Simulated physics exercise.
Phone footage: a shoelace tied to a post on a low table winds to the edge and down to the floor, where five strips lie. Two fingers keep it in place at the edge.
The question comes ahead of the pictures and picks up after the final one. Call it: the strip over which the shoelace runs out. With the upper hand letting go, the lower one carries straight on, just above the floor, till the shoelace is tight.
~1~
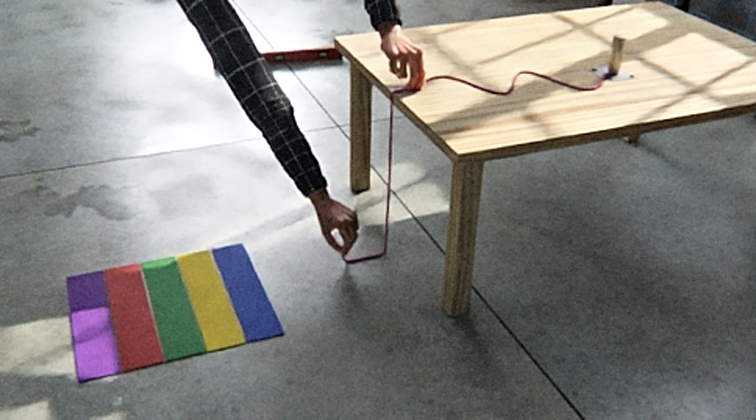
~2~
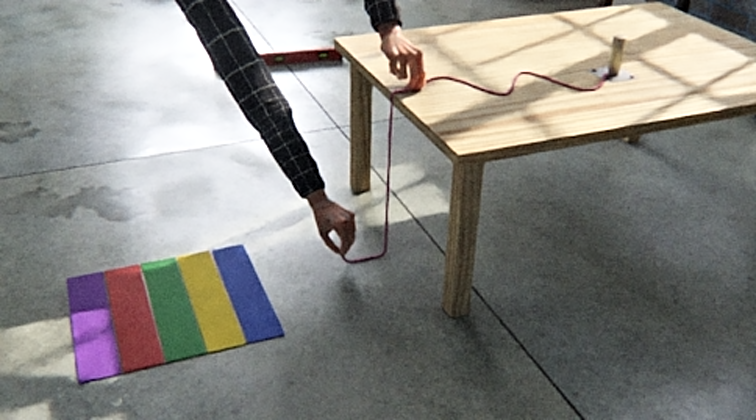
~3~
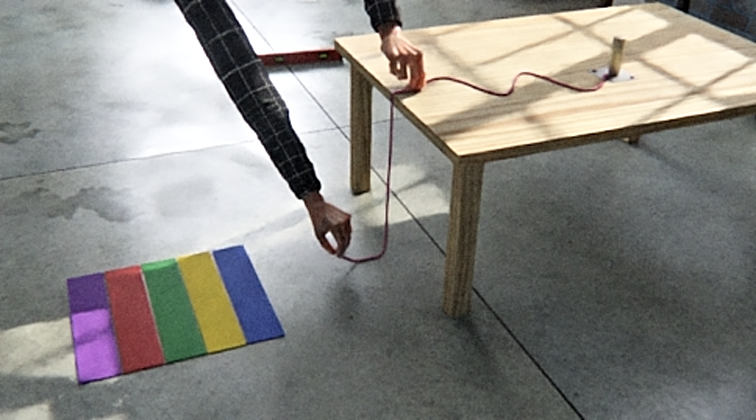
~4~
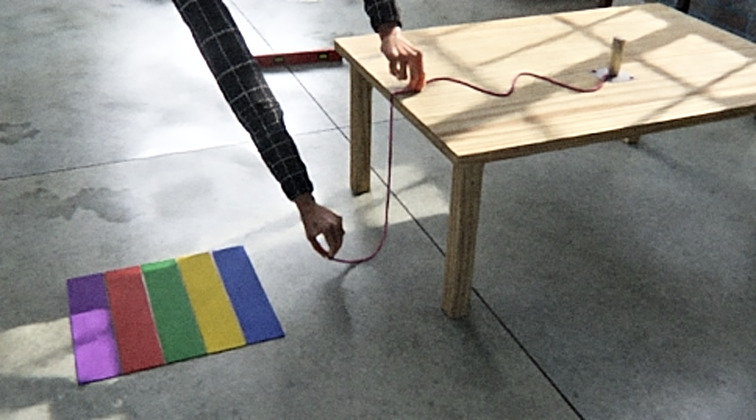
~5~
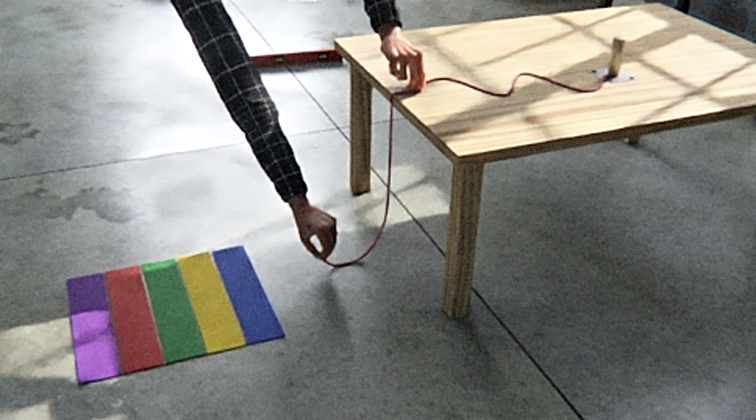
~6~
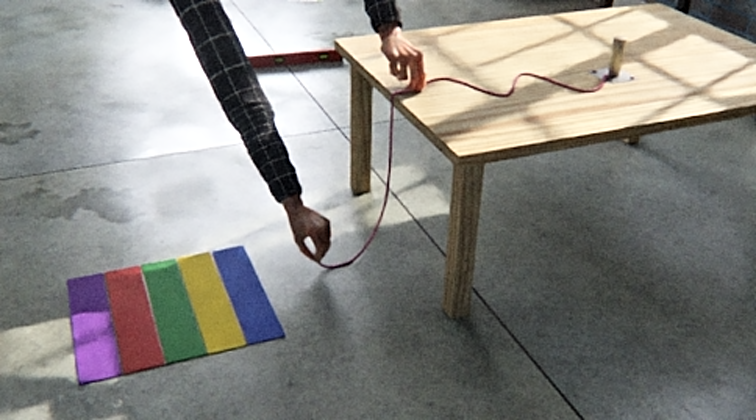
Purple.
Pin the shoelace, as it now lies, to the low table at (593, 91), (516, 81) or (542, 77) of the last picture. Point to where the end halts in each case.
(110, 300), (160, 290), (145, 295).
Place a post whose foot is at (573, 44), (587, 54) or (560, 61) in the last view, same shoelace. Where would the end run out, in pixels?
In order, near (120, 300), (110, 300) and (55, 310).
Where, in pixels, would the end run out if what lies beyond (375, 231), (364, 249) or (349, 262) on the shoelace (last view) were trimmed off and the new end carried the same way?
The pixels come out at around (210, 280), (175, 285) and (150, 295), one per try.
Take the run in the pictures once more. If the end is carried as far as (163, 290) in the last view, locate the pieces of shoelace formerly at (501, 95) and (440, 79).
(424, 93) and (385, 140).
Soon after, end near (163, 290); over green.
After that, end near (118, 300); over red.
At the stop, end near (91, 305); over purple. The purple one.
